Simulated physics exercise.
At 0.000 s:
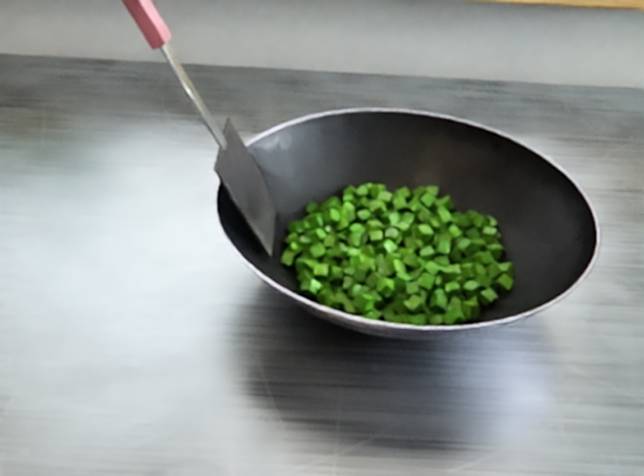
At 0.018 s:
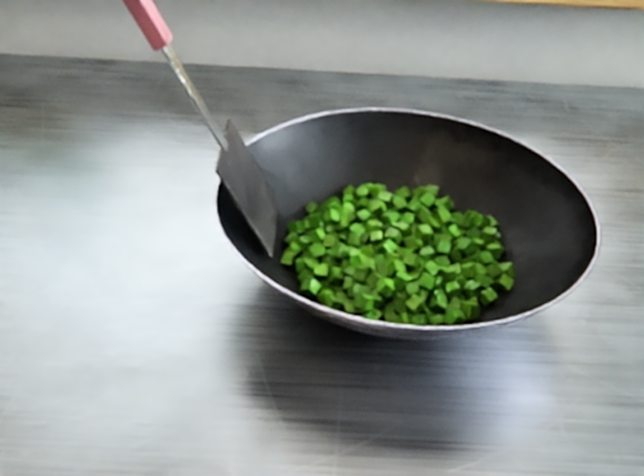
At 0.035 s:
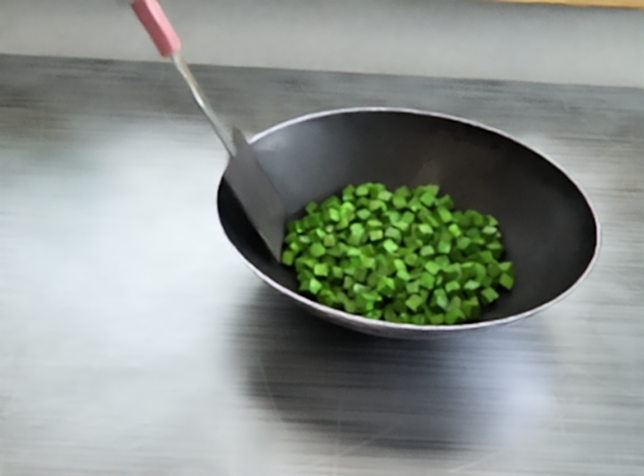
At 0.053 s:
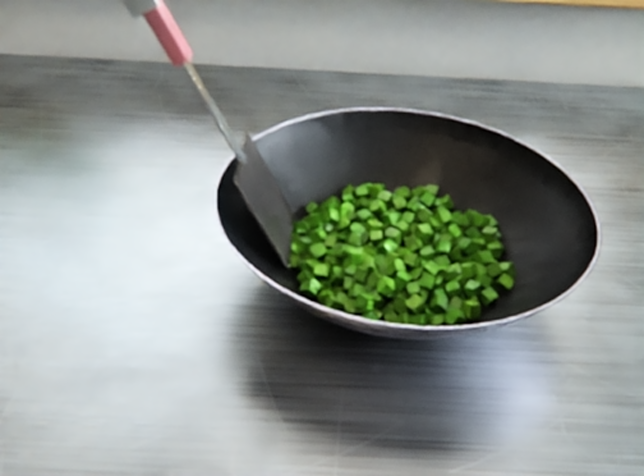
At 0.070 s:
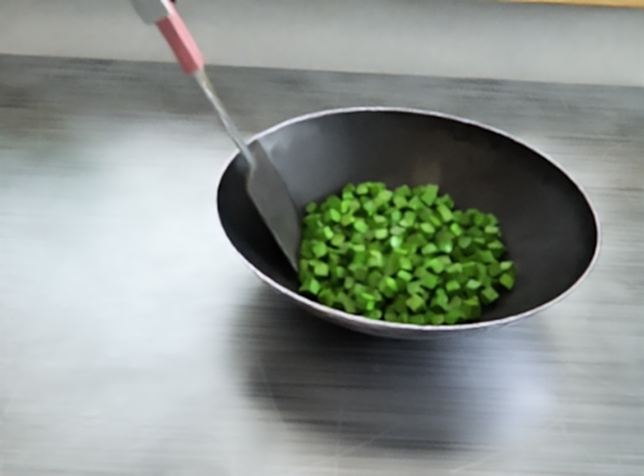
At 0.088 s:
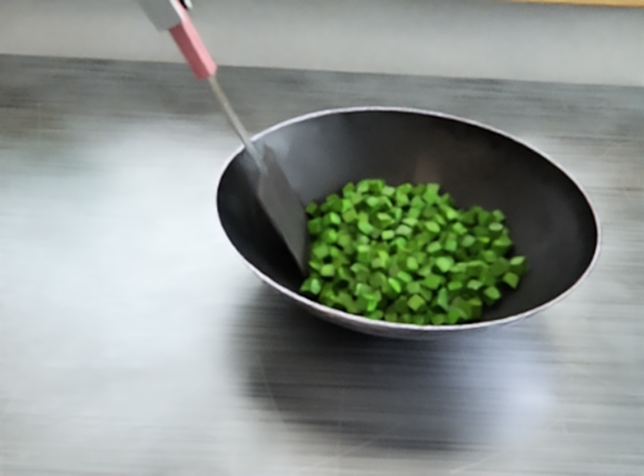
Robot arm holding a pink-handled turner, sliding its blade rightward down inside a black wok and nudging a heap of green vegetable dice.
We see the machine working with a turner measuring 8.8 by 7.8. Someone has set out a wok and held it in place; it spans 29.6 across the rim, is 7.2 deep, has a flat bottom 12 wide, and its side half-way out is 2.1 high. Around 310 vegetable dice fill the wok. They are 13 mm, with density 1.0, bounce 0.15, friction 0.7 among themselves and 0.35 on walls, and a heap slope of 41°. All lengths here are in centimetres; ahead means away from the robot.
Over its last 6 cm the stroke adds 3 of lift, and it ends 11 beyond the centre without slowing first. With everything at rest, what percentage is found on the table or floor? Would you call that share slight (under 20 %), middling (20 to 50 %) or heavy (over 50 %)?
It is middling.
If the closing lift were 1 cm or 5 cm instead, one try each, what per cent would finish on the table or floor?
Roughly 30 % and then 25 %.
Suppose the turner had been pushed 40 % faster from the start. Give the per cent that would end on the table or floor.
About 35 %.
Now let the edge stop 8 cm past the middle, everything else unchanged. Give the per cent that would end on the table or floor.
With that change, I'd expect about 5 per cent.
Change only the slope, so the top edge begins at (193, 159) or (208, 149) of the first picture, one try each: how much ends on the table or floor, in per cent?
Some 30 per cent, then some 30 per cent.
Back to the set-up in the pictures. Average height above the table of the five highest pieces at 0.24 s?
They are some 6 cm up.
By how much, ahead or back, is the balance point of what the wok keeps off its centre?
4.0 cm ahead.
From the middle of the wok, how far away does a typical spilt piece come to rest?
I reckon close to 24 centimetres.
After 0.24 s, sloping 63°, highest piece 6 above the table; 308 in the wok.
After 0.39 s, sloping 63°, highest piece 9 above the table; 304 in the wok, 4 on the blade or in flight.
After 0.67 s, sloping 63°, highest piece 8 above the table; 209 in the wok, 92 on the table or floor, 7 on the blade or in flight.
After 1.72 s, sloping 63°, highest piece 8 above the table; 209 in the wok, 99 on the table or floor.
At rest, 209 in the wok, 99 on the table or floor. That is 32 % on the table or floor.
